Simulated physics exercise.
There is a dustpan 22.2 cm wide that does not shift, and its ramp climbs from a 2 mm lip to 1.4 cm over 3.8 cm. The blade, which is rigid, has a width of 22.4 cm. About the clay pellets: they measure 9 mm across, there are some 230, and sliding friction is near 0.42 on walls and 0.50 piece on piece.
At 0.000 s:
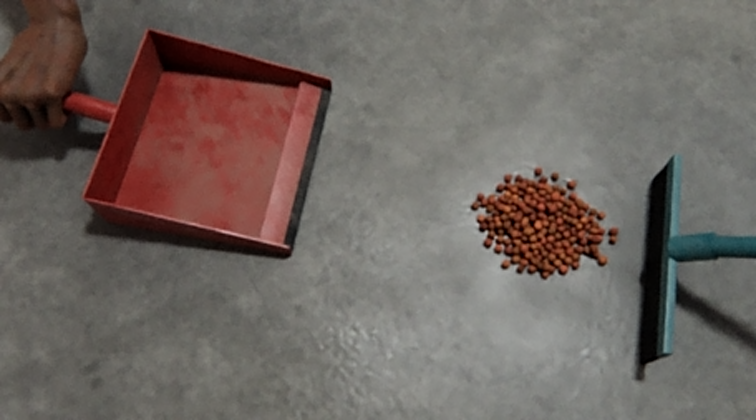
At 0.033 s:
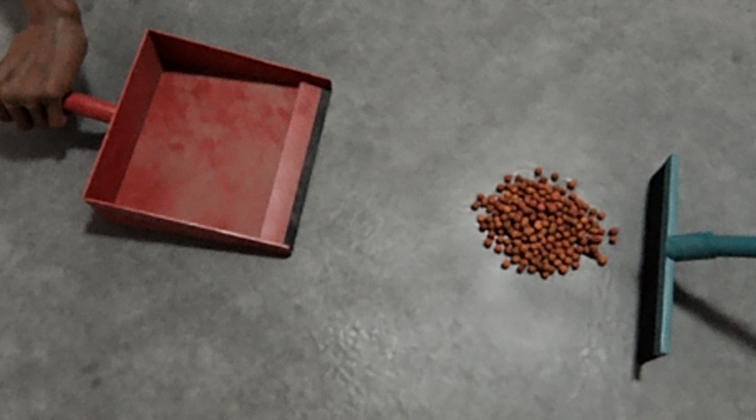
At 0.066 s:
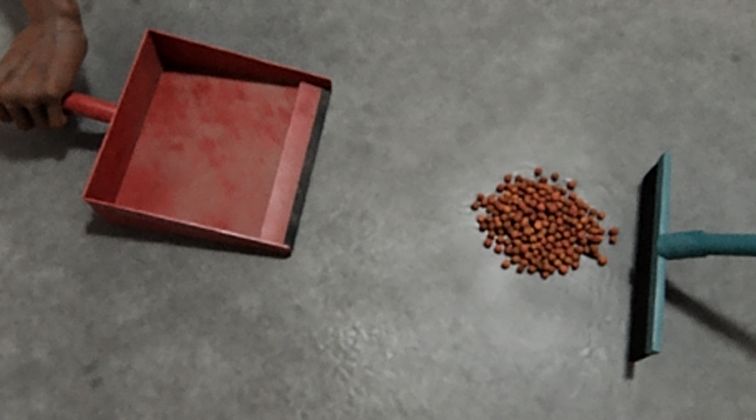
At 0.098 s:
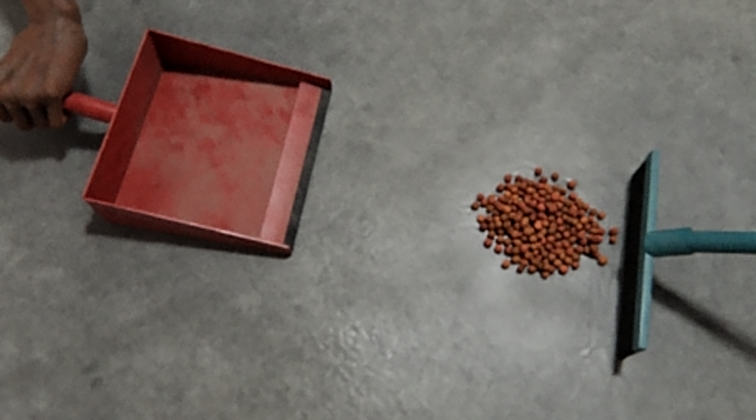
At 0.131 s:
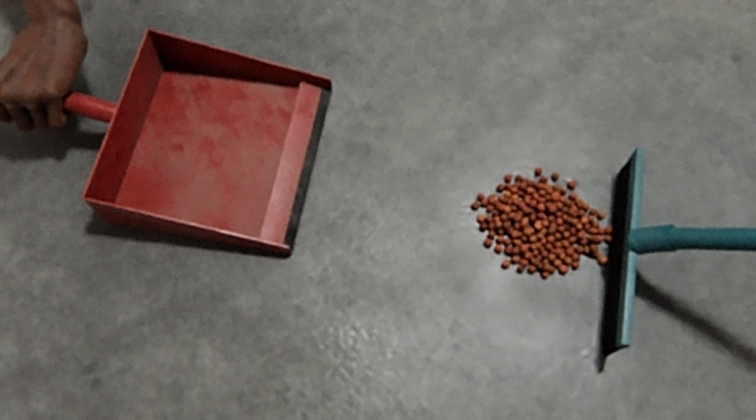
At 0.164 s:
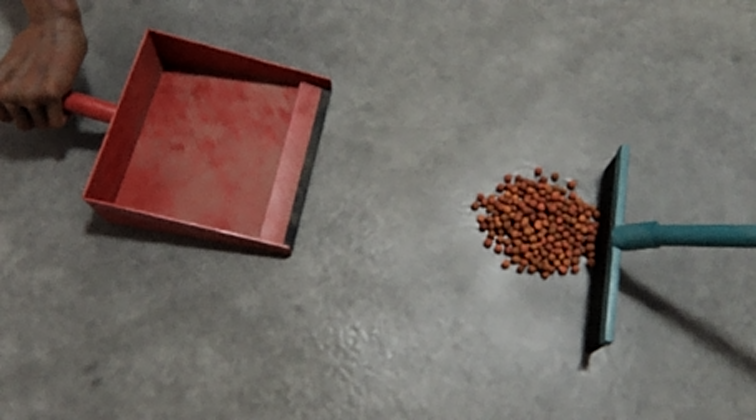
A teal squeegee slid left across the grey floor and pressed into the near edge of a pile of reddish-brown pellets, while a hand held a red dustpan still on the left.
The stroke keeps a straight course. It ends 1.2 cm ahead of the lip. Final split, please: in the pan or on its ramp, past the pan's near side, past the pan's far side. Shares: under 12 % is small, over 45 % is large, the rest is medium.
Pan: A large share; near side: A small share; far side: A small share.
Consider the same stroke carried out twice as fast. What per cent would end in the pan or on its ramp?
I'd guess it lands at about 55 per cent.
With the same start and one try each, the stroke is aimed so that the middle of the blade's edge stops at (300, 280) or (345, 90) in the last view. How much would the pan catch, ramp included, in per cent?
The two tries give about 20 and 30 percent.
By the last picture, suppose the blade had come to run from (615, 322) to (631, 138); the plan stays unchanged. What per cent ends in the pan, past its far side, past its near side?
Per cent by place - pan 25, far side 25, near side 0.
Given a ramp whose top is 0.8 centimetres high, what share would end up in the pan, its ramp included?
60 %.
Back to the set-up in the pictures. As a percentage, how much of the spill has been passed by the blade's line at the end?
Around 10 per cent.
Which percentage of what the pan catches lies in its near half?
Roughly 70 per cent.
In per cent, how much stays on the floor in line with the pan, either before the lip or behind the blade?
I'd estimate close to 40 per cent.
Then, at 0.48 s, middle of the blade 19 cm from the lip; 0 % over the lip, far side 0 %, near side 5 %.
After 0.69 s, middle of the blade 8 cm from the lip; 0 % over the lip, far side 0 %, near side 5 %.
After 1.02 s, middle of the blade 2 cm from the lip; 55 % over the lip, far side 0 %, near side 5 %.
By 1.4 s all is still; pan 55 %, near side 5 %, far side 0 %, in front of the lip or behind the blade 40 %.
